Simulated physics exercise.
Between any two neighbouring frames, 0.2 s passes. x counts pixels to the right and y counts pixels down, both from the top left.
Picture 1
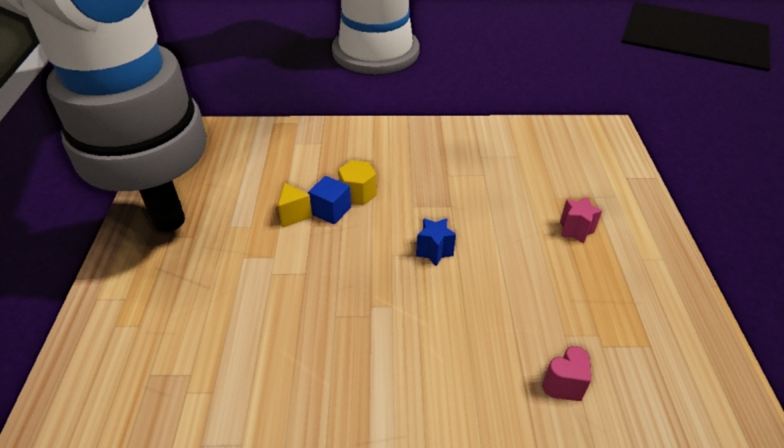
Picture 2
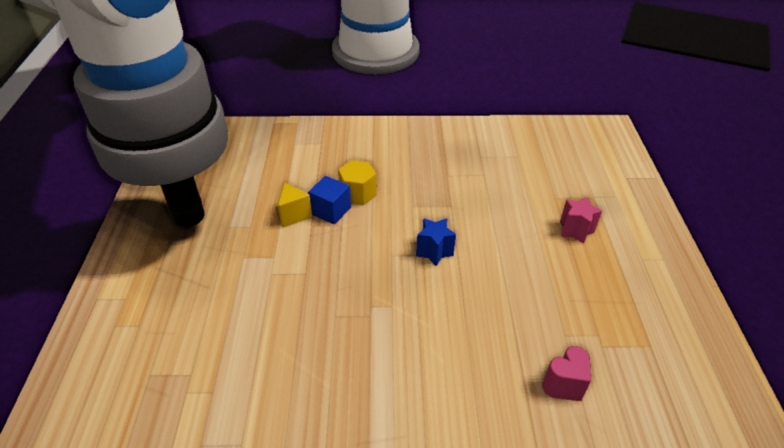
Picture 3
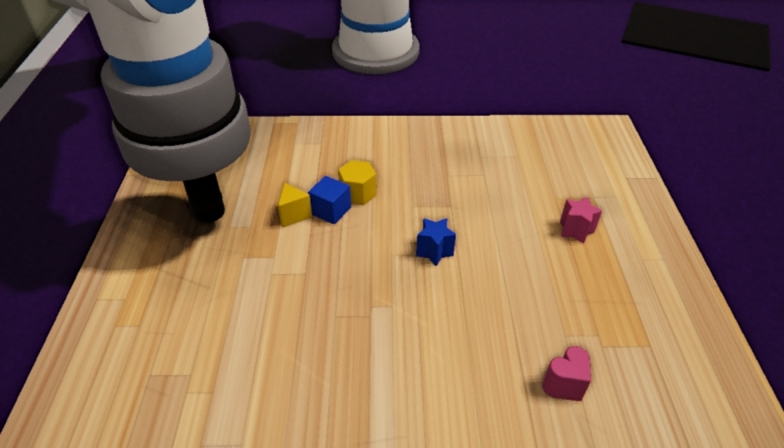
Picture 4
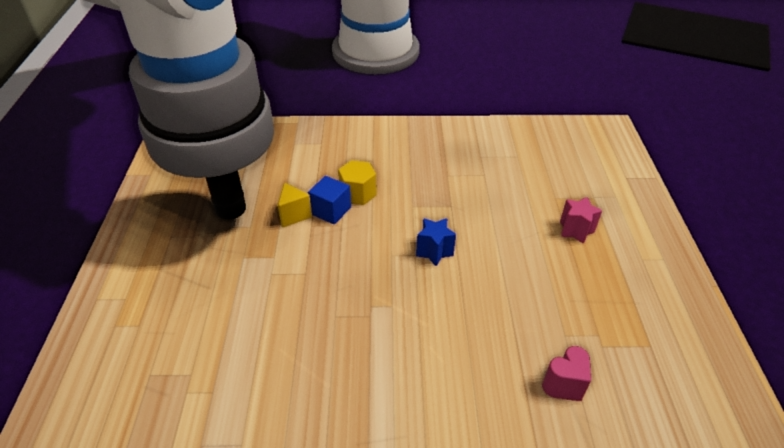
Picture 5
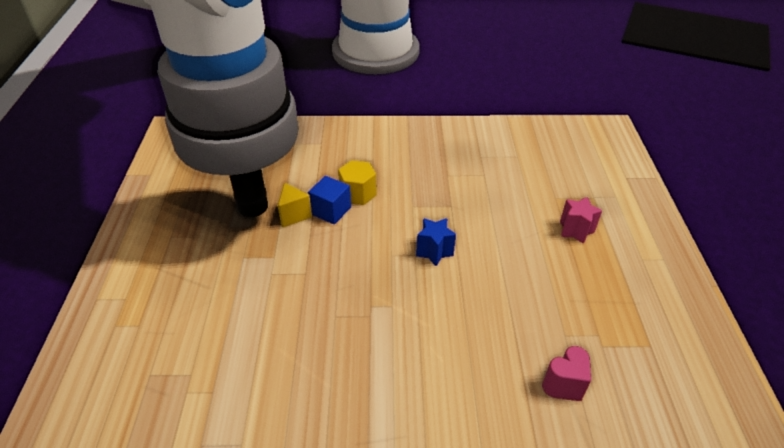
On a wooden tabletop set against purple, a robot arm with a black rod starts at the left, away from a row of yellow and blue blocks. It slides steadily rightward until the rod is close beside the yellow triangular block, while all the blocks stay still.
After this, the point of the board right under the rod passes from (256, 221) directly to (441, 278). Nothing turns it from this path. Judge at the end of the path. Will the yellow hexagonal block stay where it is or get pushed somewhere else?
That one stays where it is.
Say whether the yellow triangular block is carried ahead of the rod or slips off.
My answer is that the yellow triangular block has slipped off.
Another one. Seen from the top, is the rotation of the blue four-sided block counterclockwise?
That would be a no.
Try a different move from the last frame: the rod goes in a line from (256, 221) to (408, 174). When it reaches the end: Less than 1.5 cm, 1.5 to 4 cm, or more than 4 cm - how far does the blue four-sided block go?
My estimate: In the 1.5 to 4 cm range.
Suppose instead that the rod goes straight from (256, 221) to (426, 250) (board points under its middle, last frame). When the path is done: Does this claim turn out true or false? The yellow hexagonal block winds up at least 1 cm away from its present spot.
Answer: True.
On the path given first. One third of the way, rod (313, 227); yellow triangular block (306, 195), turned 75° anticlockwise; blue four-sided block (332, 184), turned 30° clockwise.
Two thirds of the way, rod (376, 246); yellow triangular block (306, 195), turned 75° anticlockwise; blue four-sided block (332, 184), turned 30° clockwise.
At the end, rod (443, 265); yellow triangular block (306, 195), turned 75° anticlockwise; blue four-sided block (332, 184), turned 30° clockwise; yellow hexagonal block still.
